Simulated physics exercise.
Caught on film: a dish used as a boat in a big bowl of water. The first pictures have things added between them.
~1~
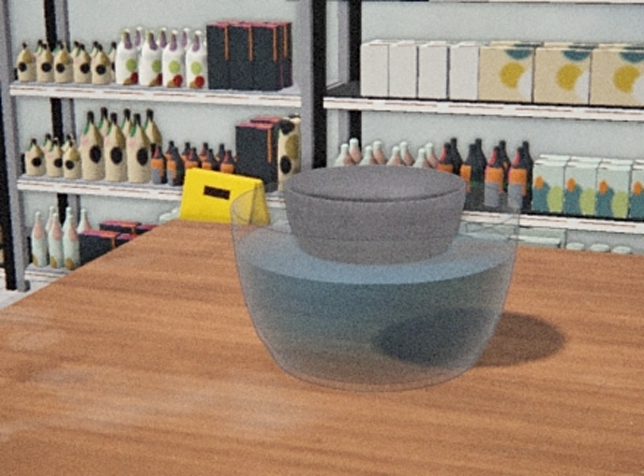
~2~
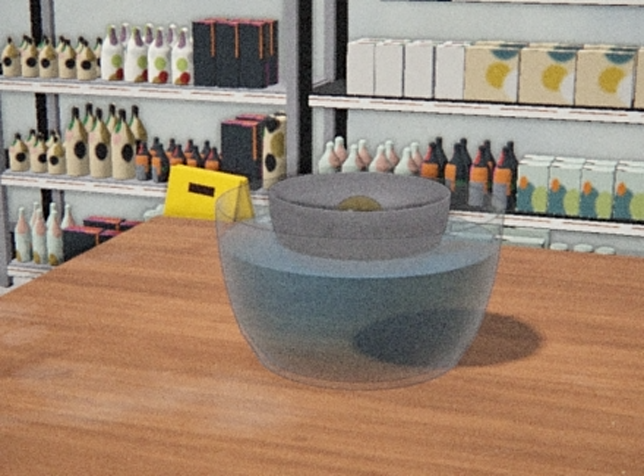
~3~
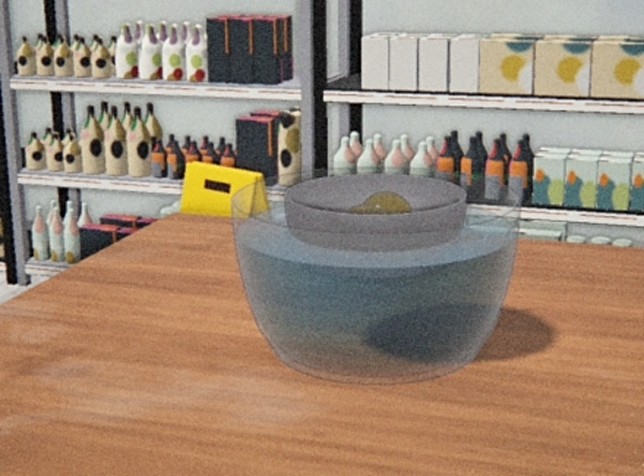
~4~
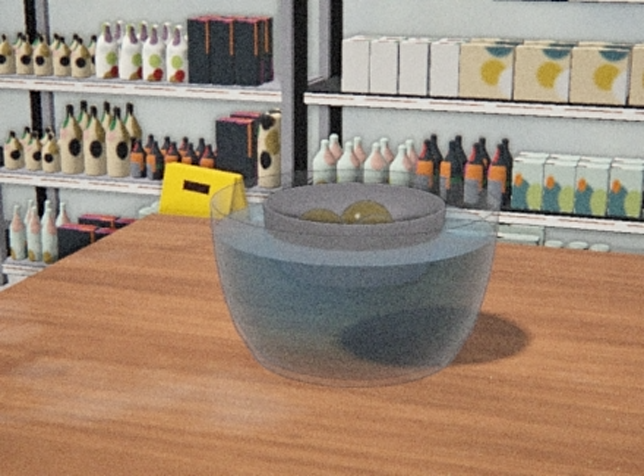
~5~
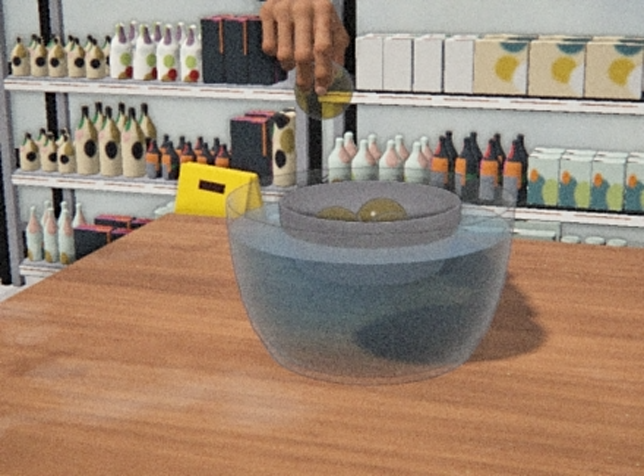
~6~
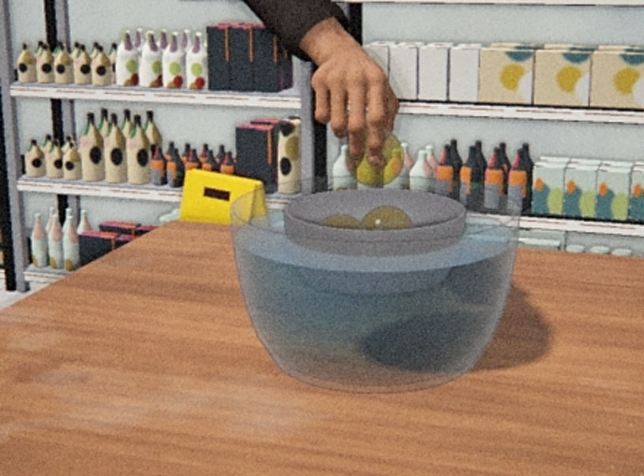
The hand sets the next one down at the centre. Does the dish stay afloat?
Yes.
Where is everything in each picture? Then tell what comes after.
The first frame shows dish (375, 184) empty; most of its side above the surface.
The second frame shows dish (360, 192) with one aboard; about two thirds of its side above the surface.
The third frame shows dish (375, 194) with two aboard; about half of its side above the surface.
The fourth frame shows dish (354, 204) with three aboard; about a third of its side above the surface.
The fifth frame shows dish (370, 202) with three aboard; about a third of its side above the surface; the next glass marble in the hand at (324, 90).
The sixth frame shows dish (375, 210) with three aboard; about a third of its side above the surface; the next glass marble in the hand at (375, 158).
A moment on, the glass marble is in and the dish dips.
Further on, it steadies; about a fifth of its side above the surface.
When it is over, the dish floats; about a fifth of its side above the surface.
